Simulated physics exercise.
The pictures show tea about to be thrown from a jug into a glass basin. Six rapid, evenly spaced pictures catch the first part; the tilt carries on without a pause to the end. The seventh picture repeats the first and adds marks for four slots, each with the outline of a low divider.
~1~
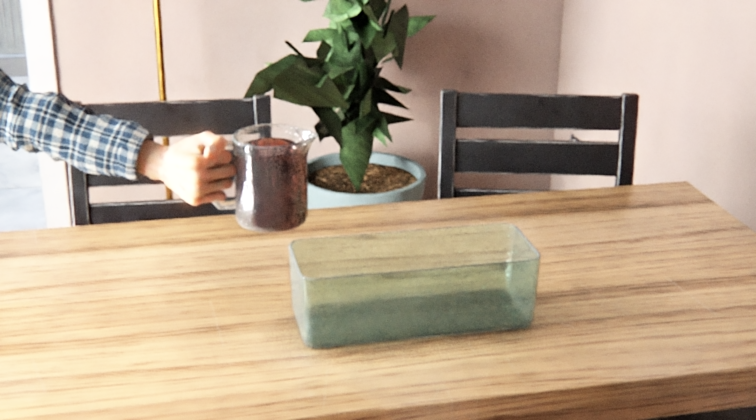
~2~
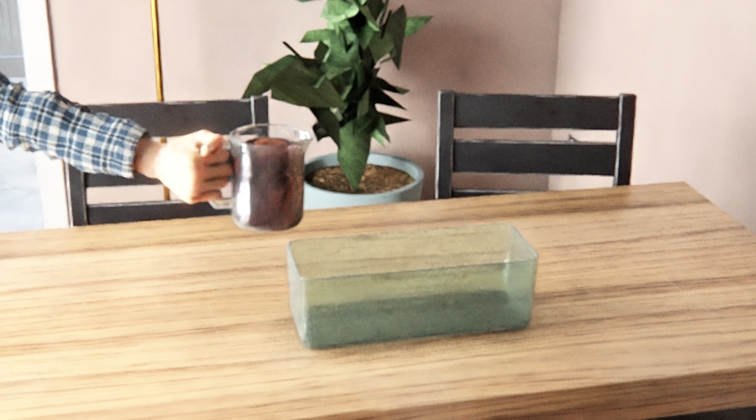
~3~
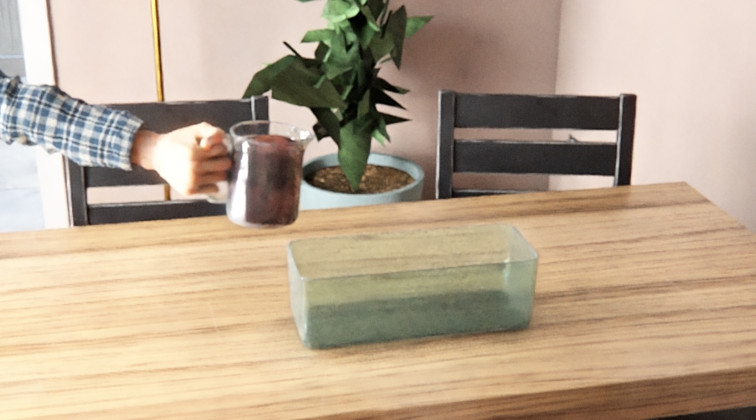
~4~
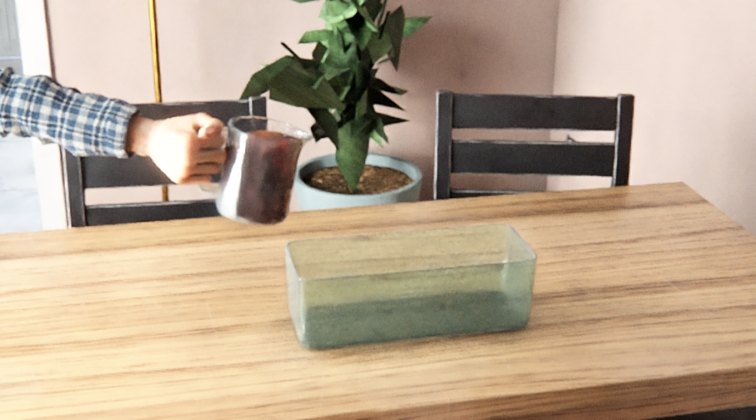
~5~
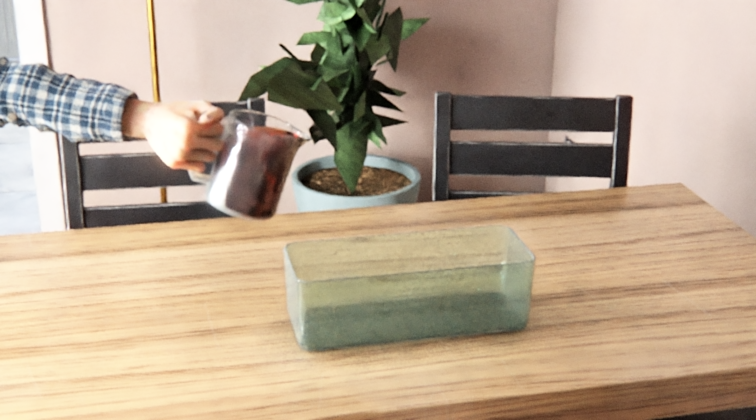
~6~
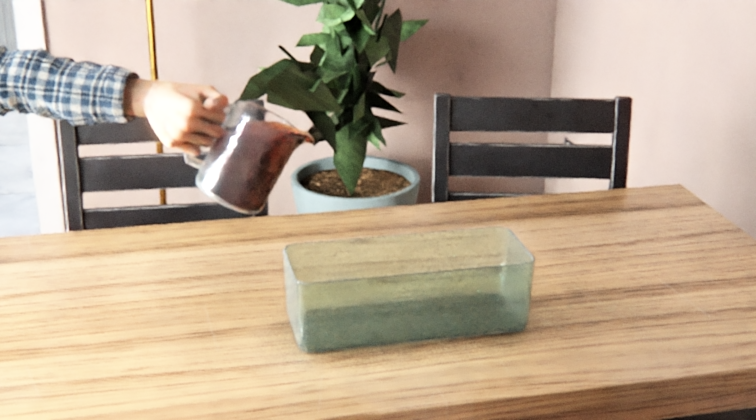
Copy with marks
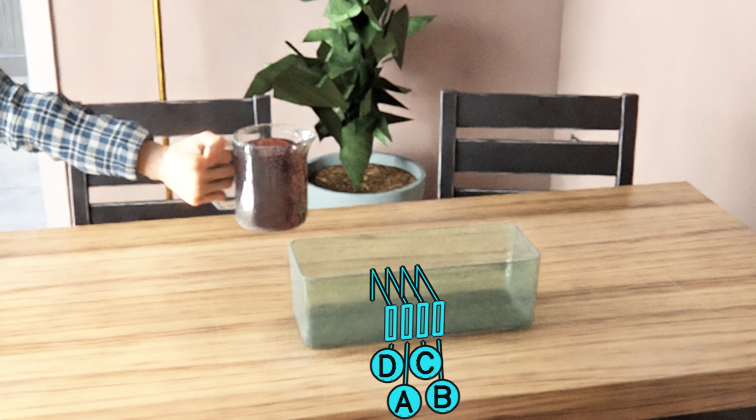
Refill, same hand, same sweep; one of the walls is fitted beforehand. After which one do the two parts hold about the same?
It is A.
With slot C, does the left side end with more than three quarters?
Yes, it does.
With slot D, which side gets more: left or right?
More ends on the right.
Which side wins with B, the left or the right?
More ends on the left.
On the marked copy, A at (407, 343); B at (438, 340); C at (423, 341); D at (391, 344).
With A, about 46 % ends left of the wall and 51 % right of it; 4 % is lost outside.
With B, about 89 % ends left of the wall and 4 % right of it; 6 % is lost outside.
With C, about 85 % ends left of the wall and 9 % right of it; 5 % is lost outside.
With D, about 18 % ends left of the wall and 79 % right of it; 3 % is lost outside.
